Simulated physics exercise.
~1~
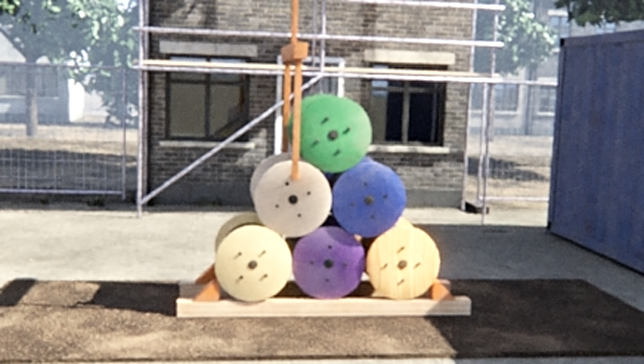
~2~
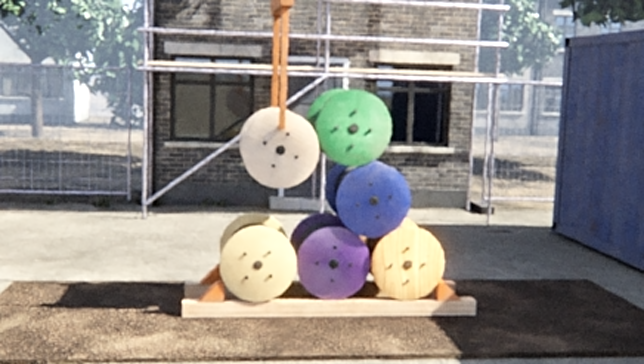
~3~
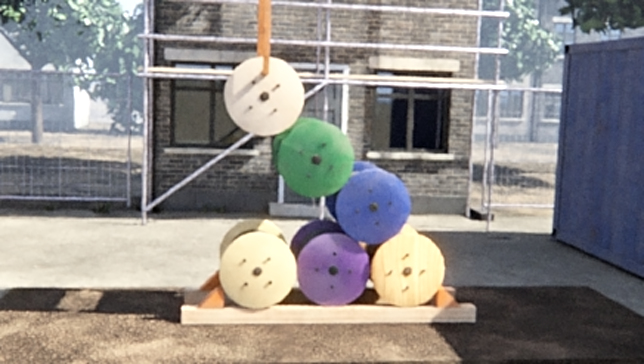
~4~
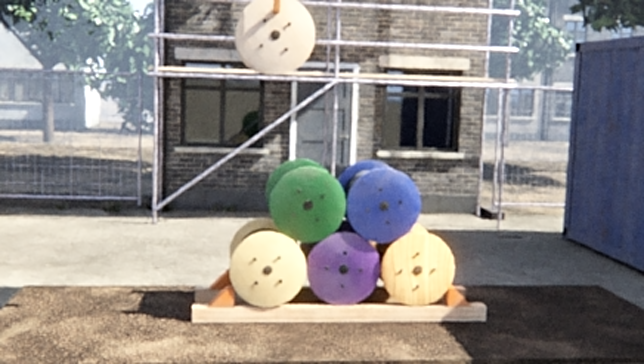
The white reel was lifted out of the stack of cable reels from the left of the middle row, nudging the green top one slightly right before it rolled down to the left and settled in the gap beside the blue one.
